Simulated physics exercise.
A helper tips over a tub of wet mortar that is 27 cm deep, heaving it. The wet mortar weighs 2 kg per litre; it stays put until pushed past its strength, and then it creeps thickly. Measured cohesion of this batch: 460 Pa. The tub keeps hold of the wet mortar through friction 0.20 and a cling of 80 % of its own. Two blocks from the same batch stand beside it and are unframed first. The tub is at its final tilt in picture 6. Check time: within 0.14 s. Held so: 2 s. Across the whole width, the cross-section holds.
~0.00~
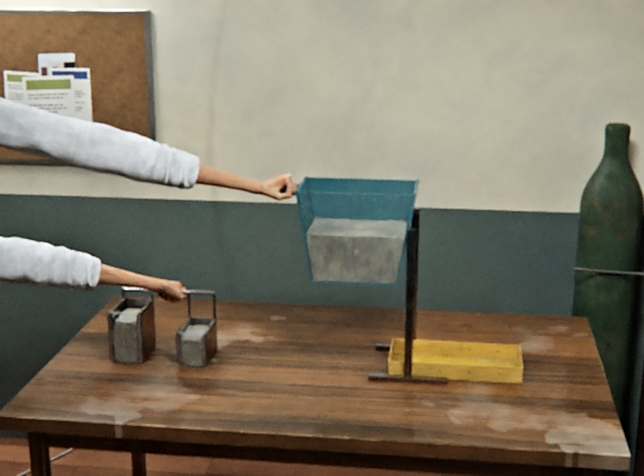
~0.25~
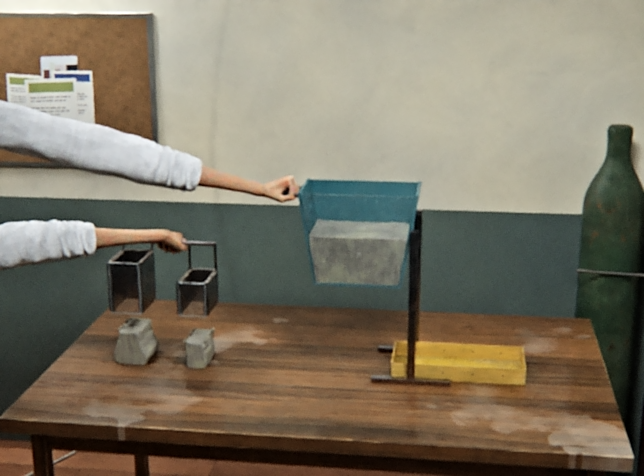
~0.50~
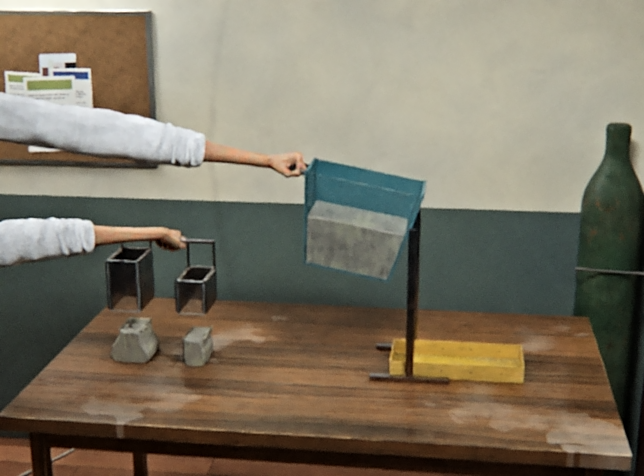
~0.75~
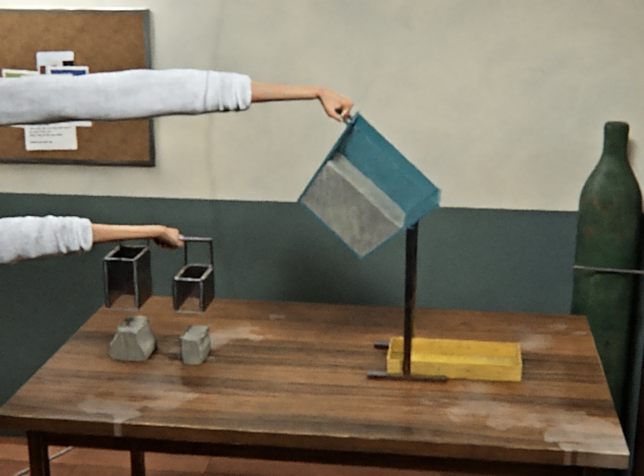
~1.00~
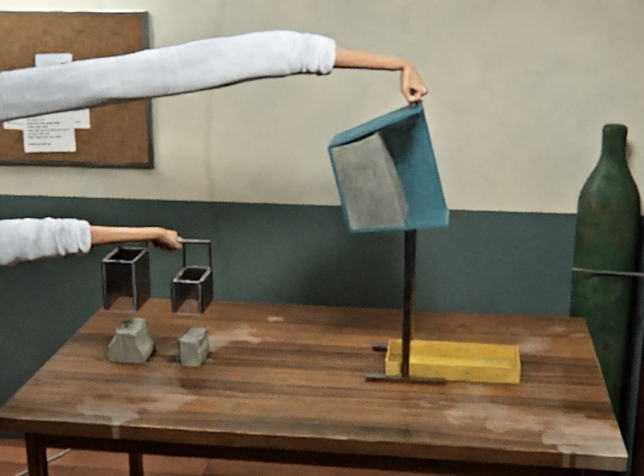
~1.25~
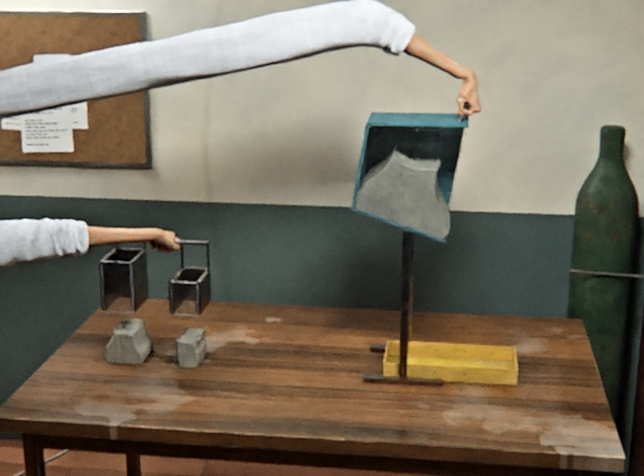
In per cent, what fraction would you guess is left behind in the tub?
My guess is 27 per cent.
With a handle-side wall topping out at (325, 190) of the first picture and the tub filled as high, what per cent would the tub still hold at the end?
The tub would keep roughly 40 percent.
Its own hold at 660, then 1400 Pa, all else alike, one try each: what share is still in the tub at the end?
Going in order, it's 45 % and then 45 %.
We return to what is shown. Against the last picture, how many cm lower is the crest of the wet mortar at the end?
About 14 cm.
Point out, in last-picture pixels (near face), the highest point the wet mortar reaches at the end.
Looking at the last picture, I'd put it at about (402, 206).
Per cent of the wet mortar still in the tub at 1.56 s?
Near 40 %.
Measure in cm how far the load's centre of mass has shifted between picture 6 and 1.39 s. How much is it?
10 cm.
By 1.39 s, the tub is at 99 degrees and holds 67 %.
By 1.56 s, the tub is at 99 degrees and holds 38 %.
By 1.73 s, the tub is at 99 degrees and holds 31 %.
By 1.90 s, the tub is at 99 degrees and holds 28 %.
By 3.25 s, at the end, the tub is at 99 degrees and holds 27 %.
